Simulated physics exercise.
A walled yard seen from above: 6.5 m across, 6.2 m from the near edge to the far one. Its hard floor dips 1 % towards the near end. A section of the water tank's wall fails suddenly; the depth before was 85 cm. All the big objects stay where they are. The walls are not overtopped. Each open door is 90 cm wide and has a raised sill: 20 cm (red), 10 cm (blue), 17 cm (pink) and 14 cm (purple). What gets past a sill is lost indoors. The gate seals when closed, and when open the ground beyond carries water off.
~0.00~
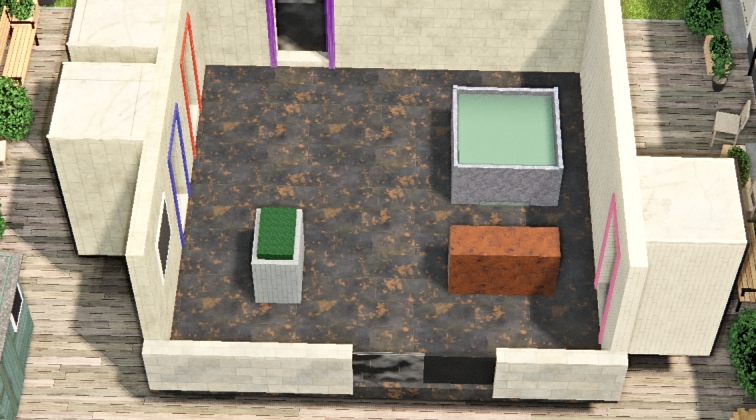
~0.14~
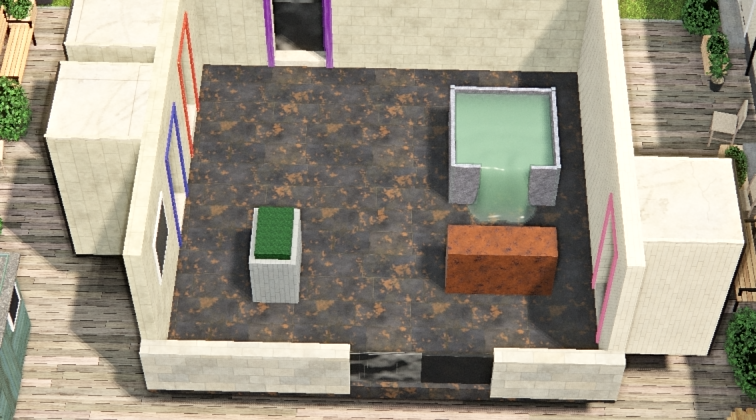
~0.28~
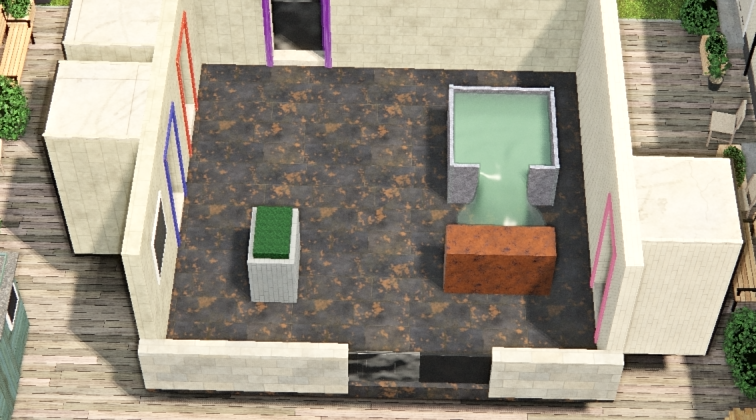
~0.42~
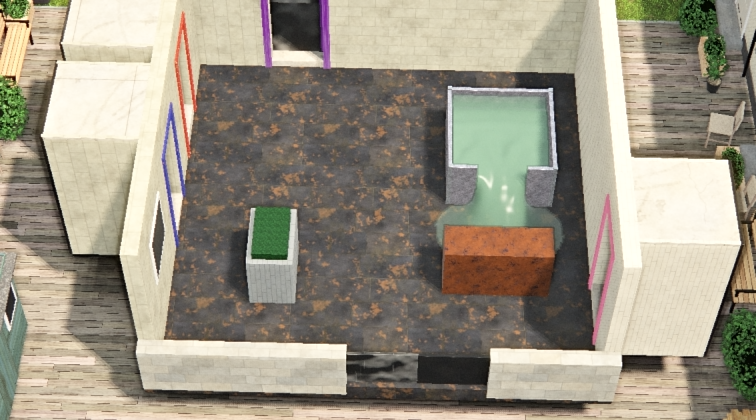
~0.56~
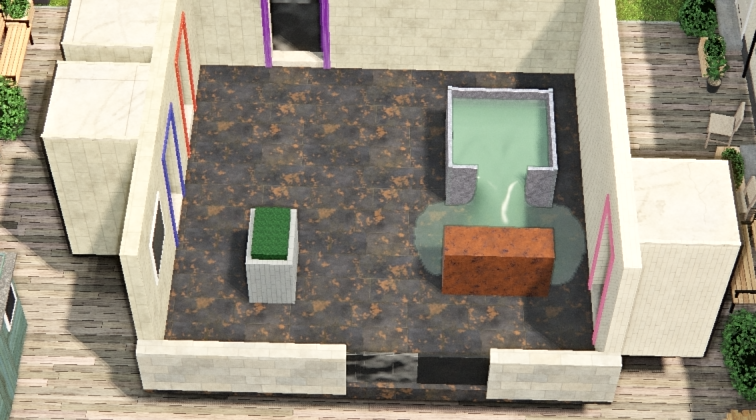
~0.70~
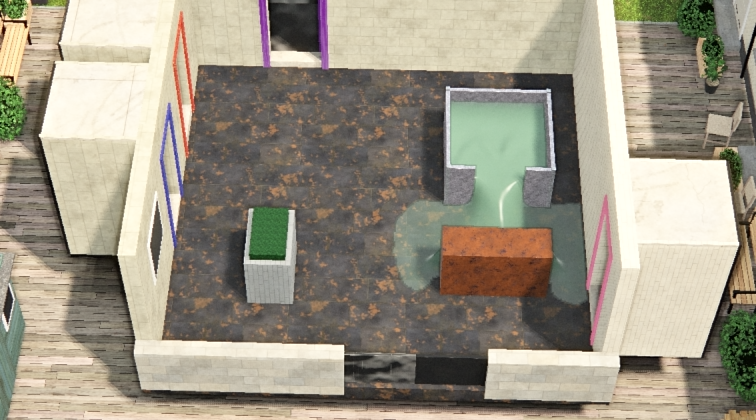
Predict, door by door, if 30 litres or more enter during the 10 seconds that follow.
Door by door: At the red door it keeps below the limit; at the blue door it does not reach the limit; at the pink door it keeps below the limit; at the purple door it stays under the limit.
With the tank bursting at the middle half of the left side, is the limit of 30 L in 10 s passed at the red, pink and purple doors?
Against that limit: Red not over, pink not over, purple below.
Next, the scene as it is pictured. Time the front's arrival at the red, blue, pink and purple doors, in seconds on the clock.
Arrival: Red 3.2 s, blue 2.4 s, pink 0.8 s, purple 5.5 s.
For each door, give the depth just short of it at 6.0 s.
In cm: Red 6, blue 6, pink 5, purple 5.
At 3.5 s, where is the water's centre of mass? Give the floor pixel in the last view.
Around (442, 228).
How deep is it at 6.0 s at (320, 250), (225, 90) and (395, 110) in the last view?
Roughly 9, 5 and 2 cm, in turn.
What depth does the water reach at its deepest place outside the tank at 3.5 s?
Roughly 26 cm.
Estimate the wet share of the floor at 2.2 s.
About 45 per cent.
After 1.4 s water covers 20 % of the floor and is deepest (52 cm) near (492, 259); red door not reached, blue door not reached, pink door 13 cm at the sill, 0 L in, purple door not reached.
After 2.2 s water covers 45 % of the floor and is deepest (36 cm) near (492, 259); red door not reached, blue door not reached, pink door 12 cm at the sill, 0 L in, purple door not reached.
After 3.5 s water covers 65 % of the floor and is deepest (26 cm) near (492, 259); red door 8 cm at the sill, 0 L in, blue door 10 cm at the sill, 4 L in, pink door 9 cm at the sill, 1 L in, purple door not reached.
After 6.0 s water covers 95 % of the floor and is deepest (15 cm) near (492, 259); red door 6 cm at the sill, 0 L in, blue door 6 cm at the sill, 5 L in, pink door 5 cm at the sill, 1 L in, purple door 5 cm at the sill, 0 L in.
After 10.0 s water covers 95 % of the floor and is deepest (10 cm) near (279, 371); red door 7 cm at the sill, 0 L in, blue door 9 cm at the sill, 5 L in, pink door 3 cm at the sill, 1 L in, purple door 5 cm at the sill, 0 L in.
